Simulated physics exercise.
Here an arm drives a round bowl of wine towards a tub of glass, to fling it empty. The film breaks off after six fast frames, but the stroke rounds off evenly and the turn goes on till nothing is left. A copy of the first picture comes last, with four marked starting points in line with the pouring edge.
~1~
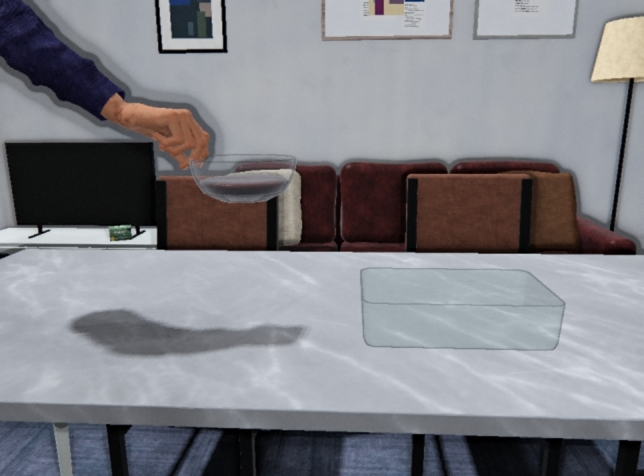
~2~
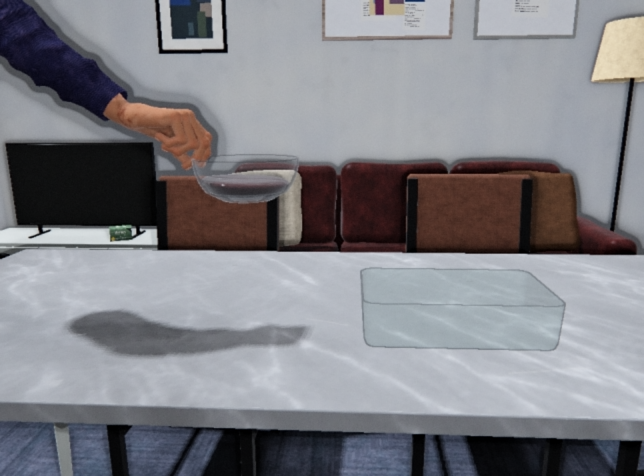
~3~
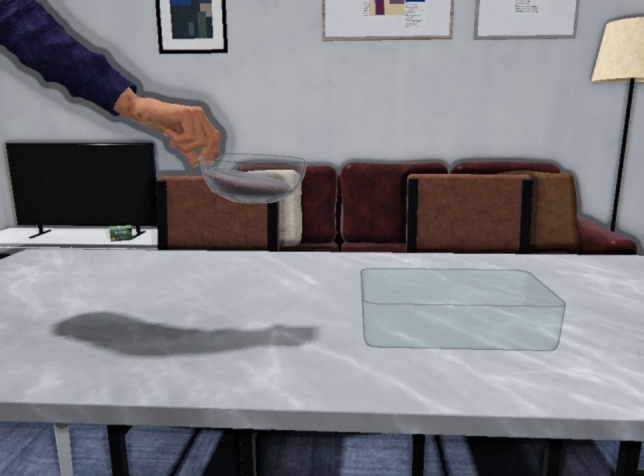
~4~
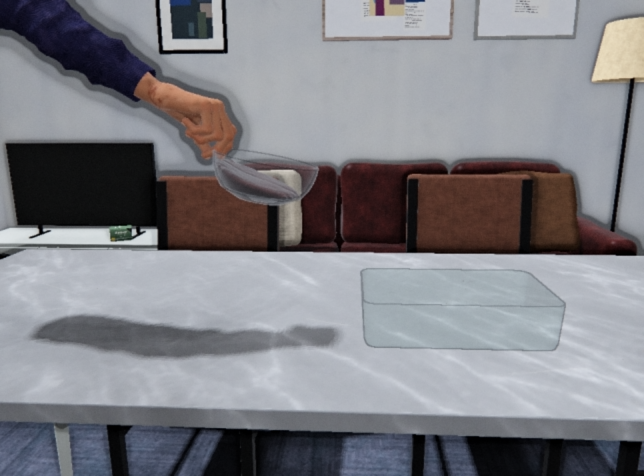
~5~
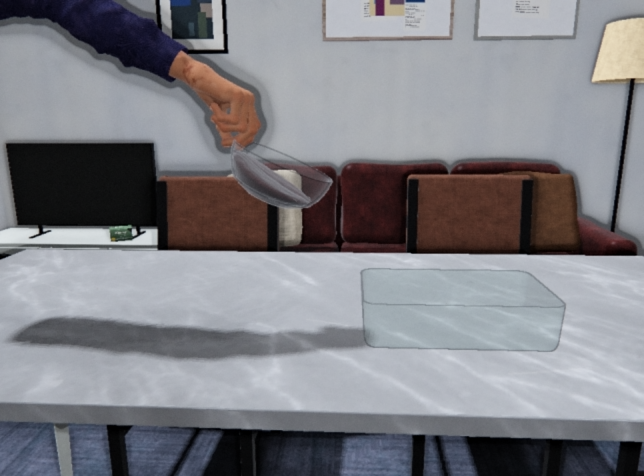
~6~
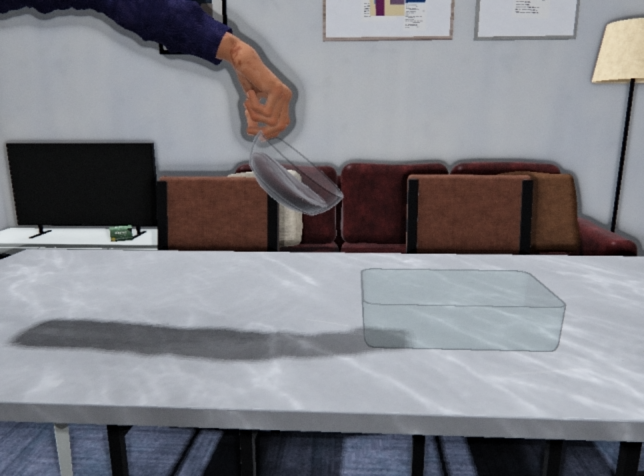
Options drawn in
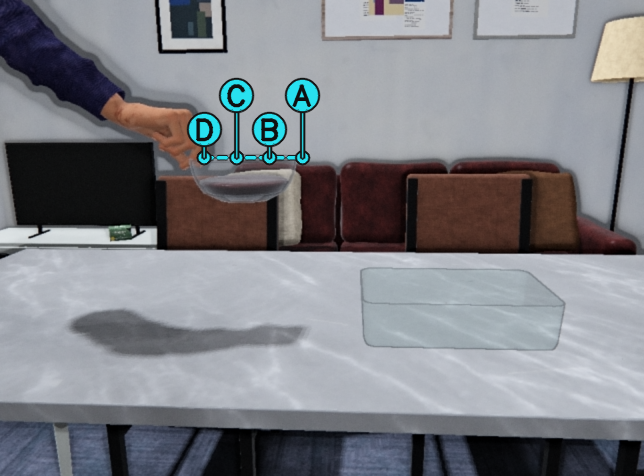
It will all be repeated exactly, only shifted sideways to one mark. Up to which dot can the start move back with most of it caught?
I would pick dot C.
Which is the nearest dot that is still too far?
That is dot D.
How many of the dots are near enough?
Three of them.
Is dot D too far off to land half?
Yes, it does.
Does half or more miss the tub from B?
No, not at all.
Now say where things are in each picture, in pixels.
Upright, lip at (294, 157); tub from (363, 344) to (557, 348); nothing has left yet, in the first frame.
Upright, lip at (297, 157); nothing has left yet, in the second frame.
Tipped about 3°, lip at (304, 160); nothing has left yet, in the third frame.
Tipped about 11°, lip at (317, 168); nothing has left yet, in the fourth frame.
Tipped about 24°, lip at (331, 180); nothing has left yet, in the fifth frame.
Tipped about 40°, lip at (342, 195); nothing has left yet, in the sixth frame.
In cyan, A at (302, 157); B at (269, 157); C at (236, 157); D at (204, 157).
With A, about 76 % lands in the tub, 4 % falls short and 20 % goes beside or beyond.
With B, about 80 % lands in the tub, 7 % falls short and 13 % goes beside or beyond.
With C, about 67 % lands in the tub, 21 % falls short and 12 % goes beside or beyond.
With D, about 18 % lands in the tub, 77 % falls short and 5 % goes beside or beyond.
